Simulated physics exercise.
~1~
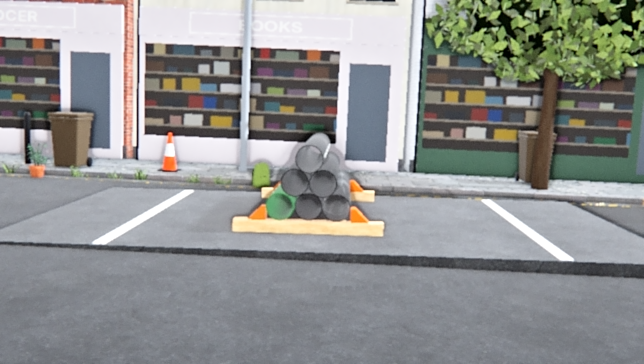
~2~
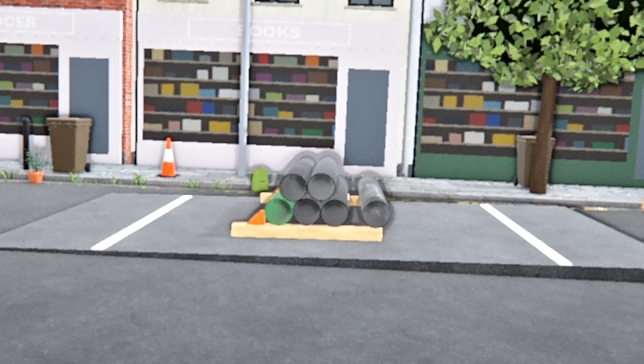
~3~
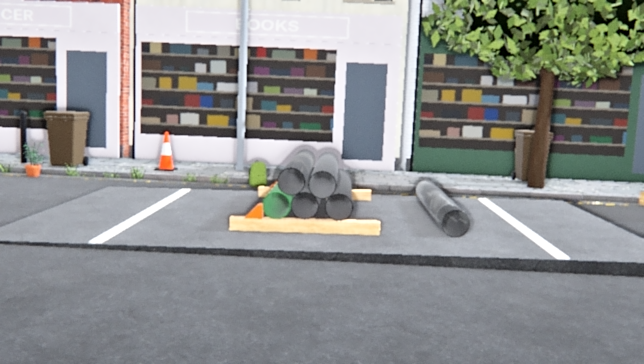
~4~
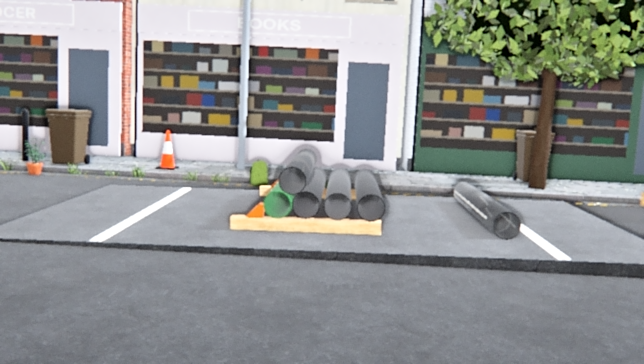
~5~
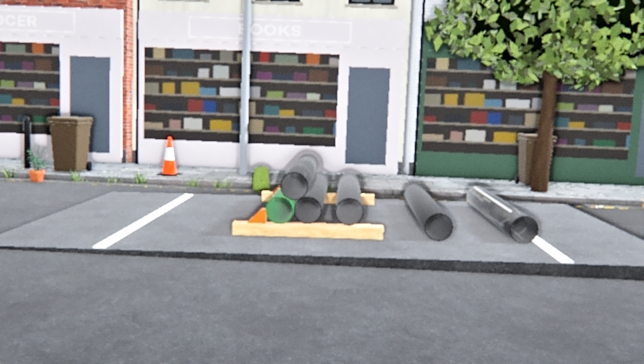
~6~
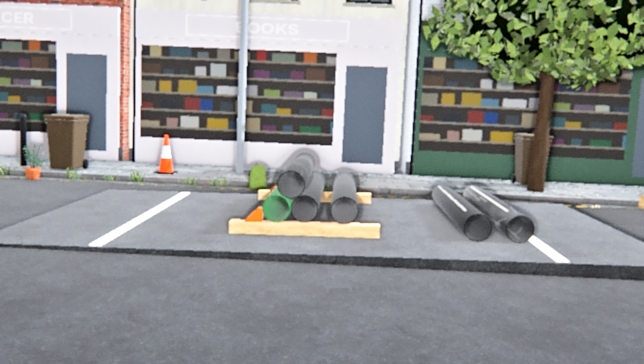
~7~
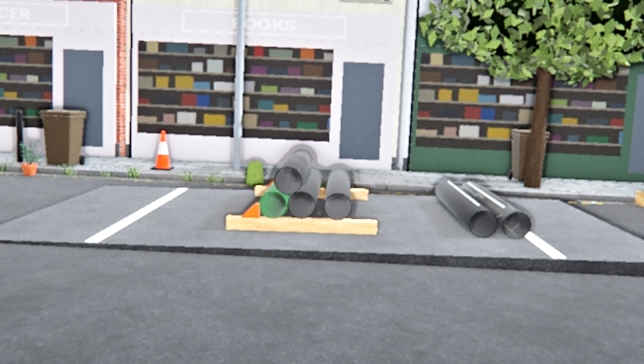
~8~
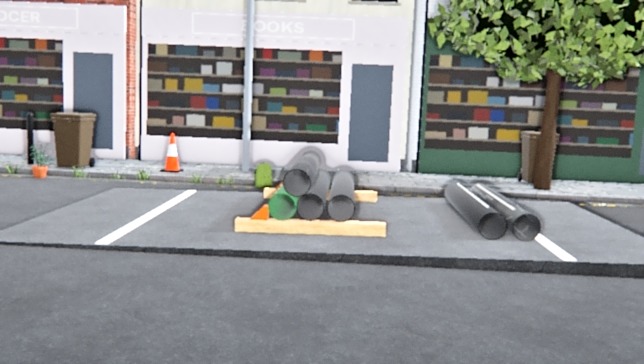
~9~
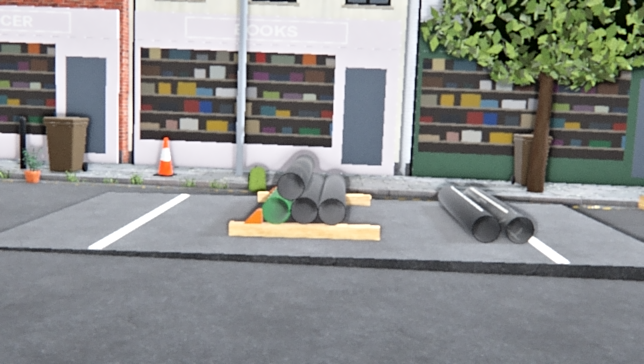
Roadside parking bay outside shops, stacked grey pipes collapsing, two rolling right towards a white line, green-marked pipe staying on the timber.
